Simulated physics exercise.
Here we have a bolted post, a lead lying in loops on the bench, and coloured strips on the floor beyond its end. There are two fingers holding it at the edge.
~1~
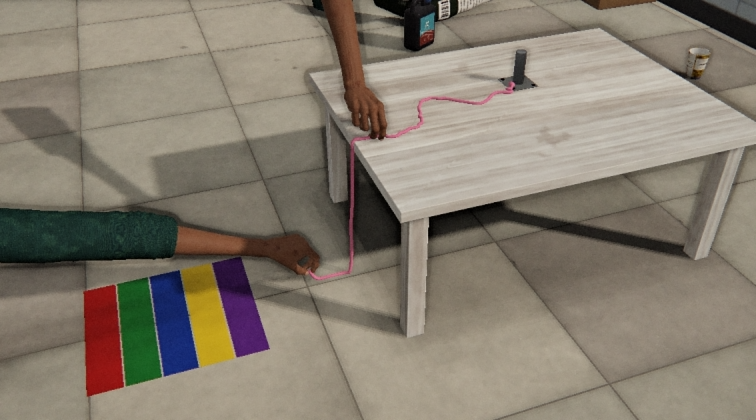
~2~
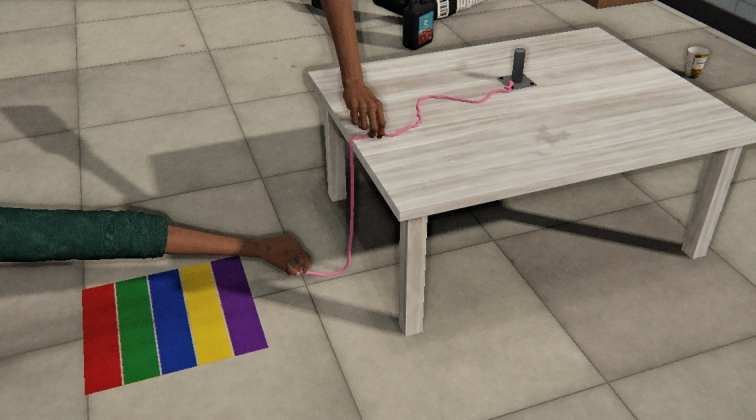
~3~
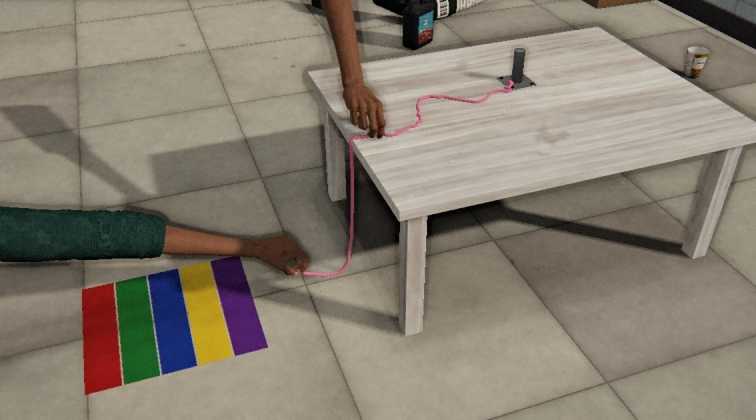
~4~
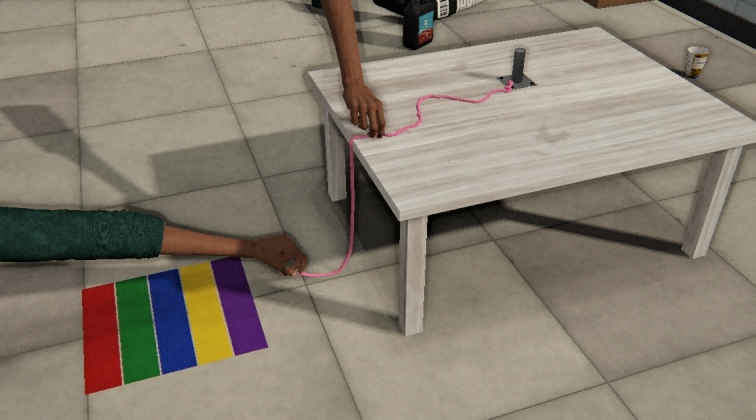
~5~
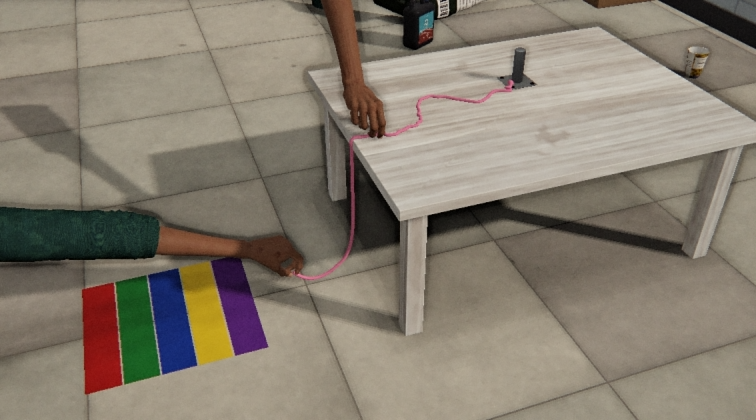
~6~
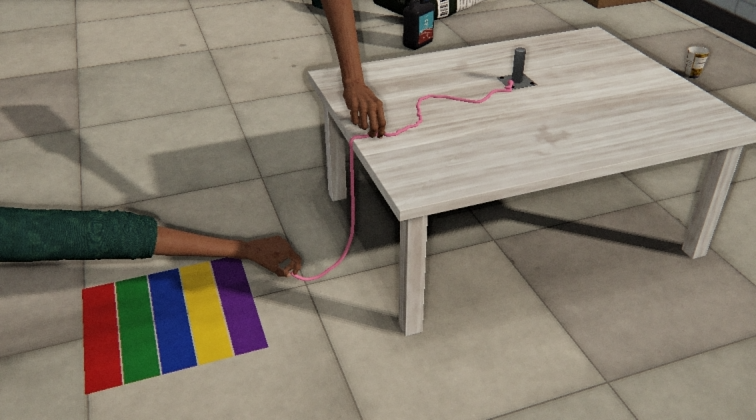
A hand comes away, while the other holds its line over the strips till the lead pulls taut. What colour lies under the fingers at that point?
Green.
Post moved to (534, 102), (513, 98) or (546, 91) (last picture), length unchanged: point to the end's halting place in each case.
First close to (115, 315), next close to (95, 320), last close to (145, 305).
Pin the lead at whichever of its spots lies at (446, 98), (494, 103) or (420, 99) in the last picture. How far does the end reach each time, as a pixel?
First (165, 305), next (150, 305), last (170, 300).
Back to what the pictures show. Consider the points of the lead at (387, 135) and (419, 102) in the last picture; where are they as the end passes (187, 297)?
(340, 161) and (393, 114), approximately.
Soon after, end near (187, 297); over yellow.
Then, end near (149, 306); over green.
At full stretch, end near (128, 311); over green. It gets as far as the green strip.
